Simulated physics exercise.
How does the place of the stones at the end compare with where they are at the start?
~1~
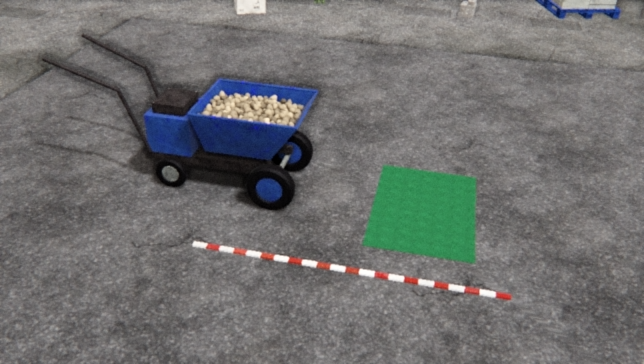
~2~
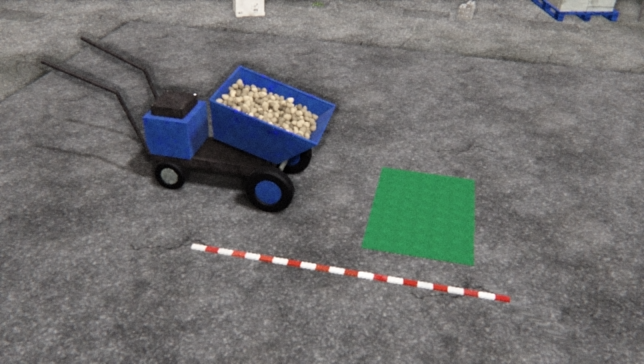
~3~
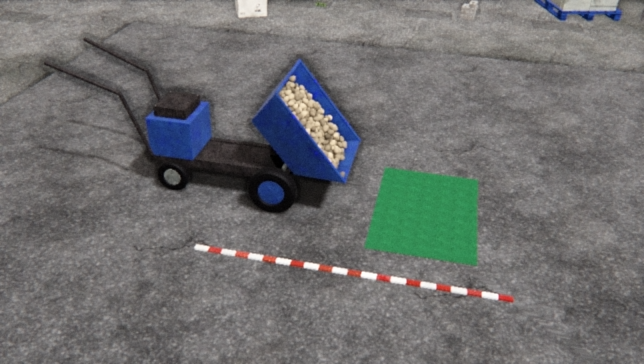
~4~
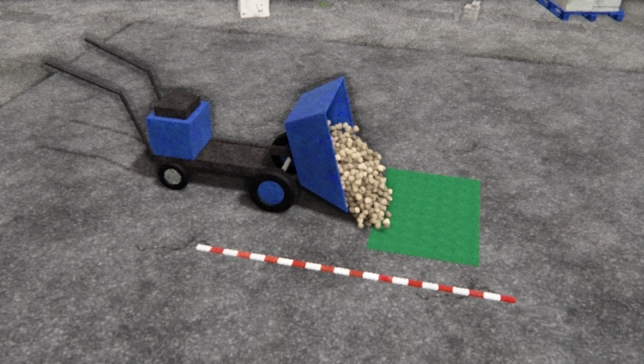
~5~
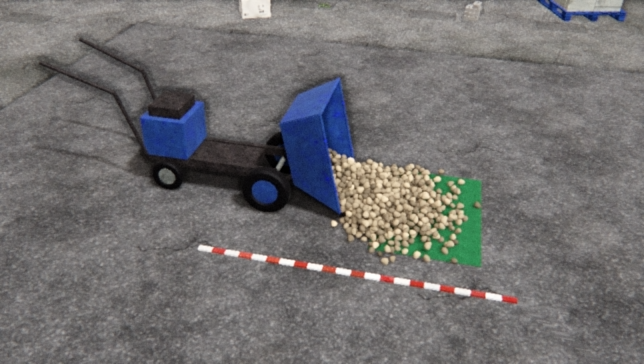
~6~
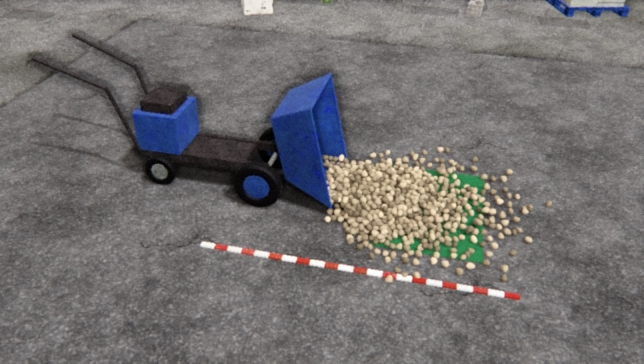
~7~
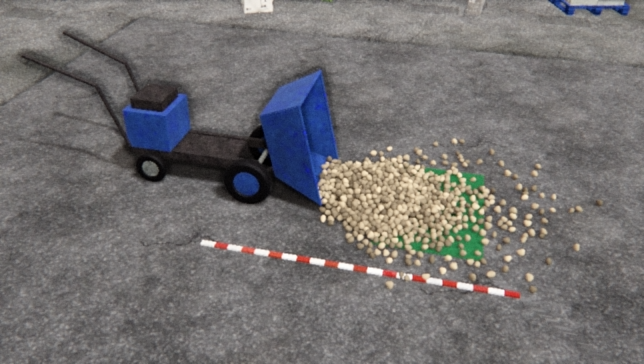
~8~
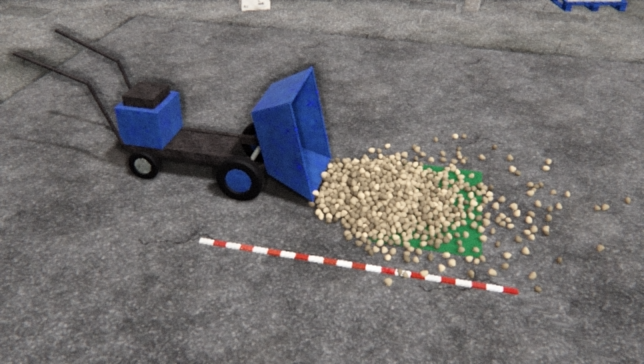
At the start the stones are all up in the barrow's blue skip, to the left of the green sheet. By the end they lie farther right and lower down, in a spread heap on the ground and across part of the sheet, with some scattered beyond it.
